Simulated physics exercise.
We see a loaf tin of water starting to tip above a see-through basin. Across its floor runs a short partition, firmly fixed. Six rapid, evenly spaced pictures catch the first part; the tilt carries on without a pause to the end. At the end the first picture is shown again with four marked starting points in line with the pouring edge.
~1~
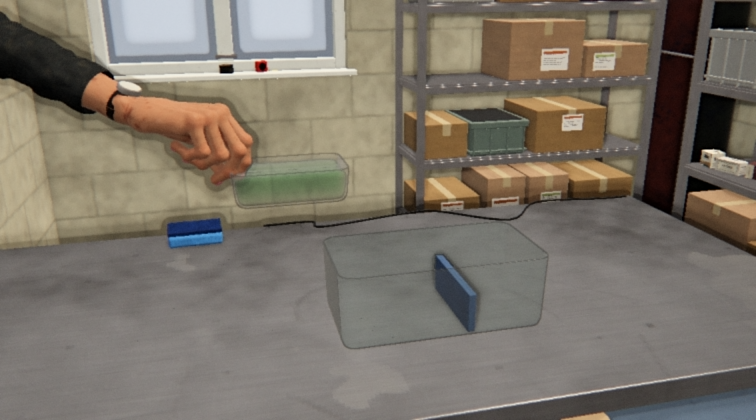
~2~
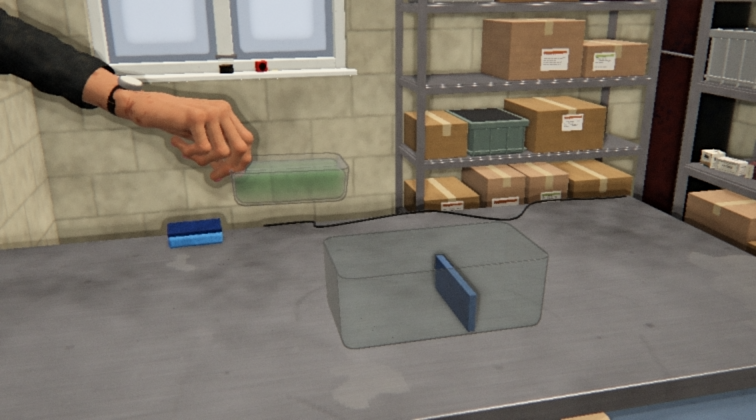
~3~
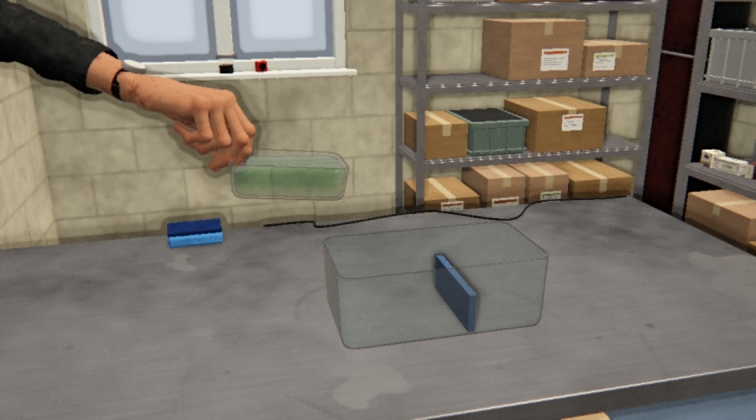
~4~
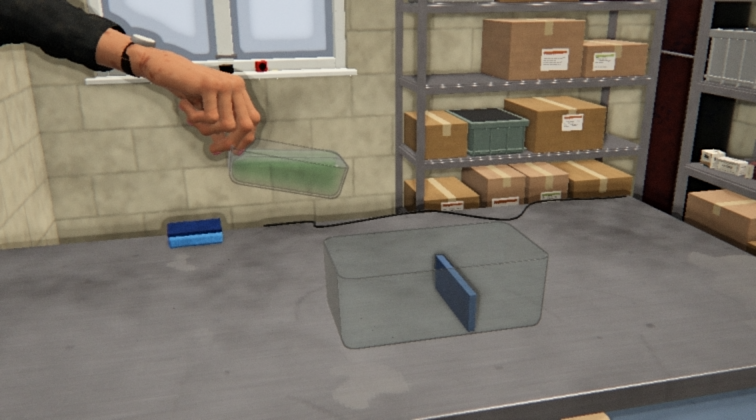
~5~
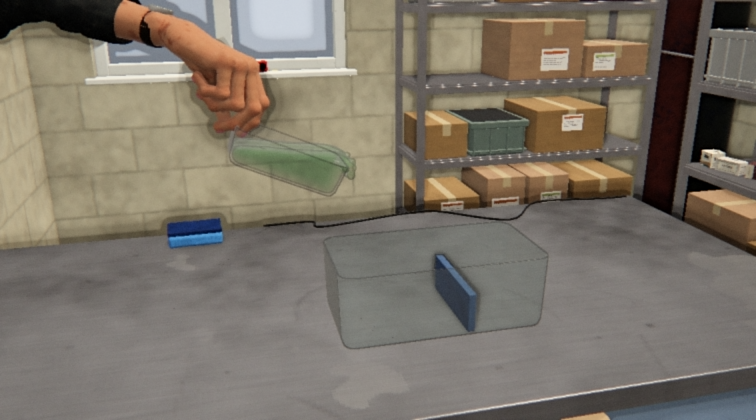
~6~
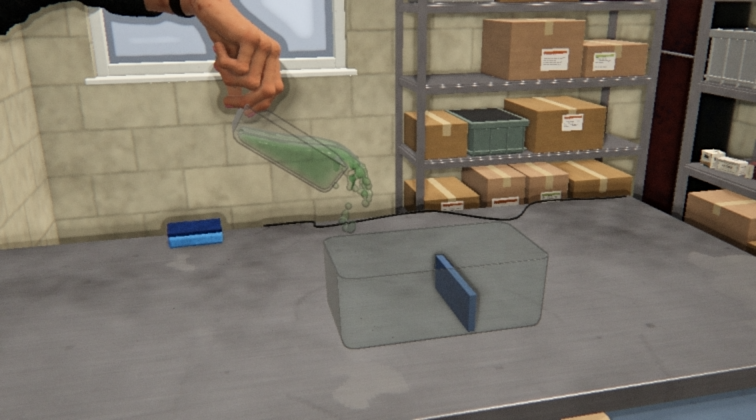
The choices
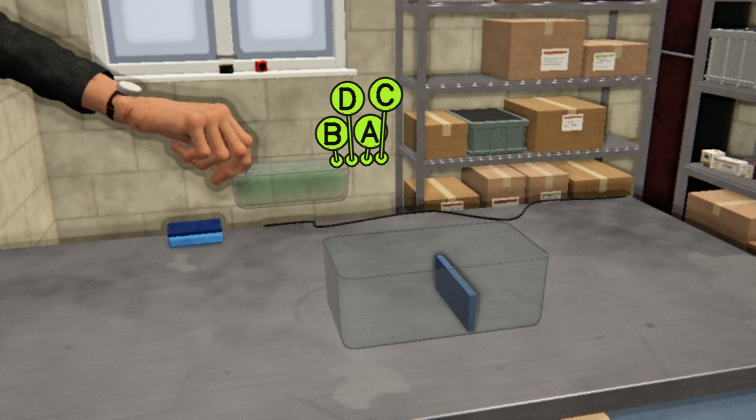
A hand reaching in from the left holds a clear container of greenish water level above a see-through basin with a short blue partition inside. The hand then rises, tilting the container steadily down to the right. Water reaches the lip, then pours over it in a broken stream above the basin.
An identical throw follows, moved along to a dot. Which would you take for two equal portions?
Spot C does it best.
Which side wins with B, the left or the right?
The left side.
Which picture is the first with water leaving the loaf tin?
Picture 4.
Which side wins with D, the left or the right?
The left side.
On the marked copy, A at (366, 158); B at (336, 160); C at (381, 157); D at (351, 159).
With A, about 85 % ends left of the wall and 12 % right of it; 3 % is lost outside.
With B, about 96 % ends left of the wall and 1 % right of it; 3 % is lost outside.
With C, about 46 % ends left of the wall and 51 % right of it; 3 % is lost outside.
With D, about 94 % ends left of the wall and 2 % right of it; 3 % is lost outside.
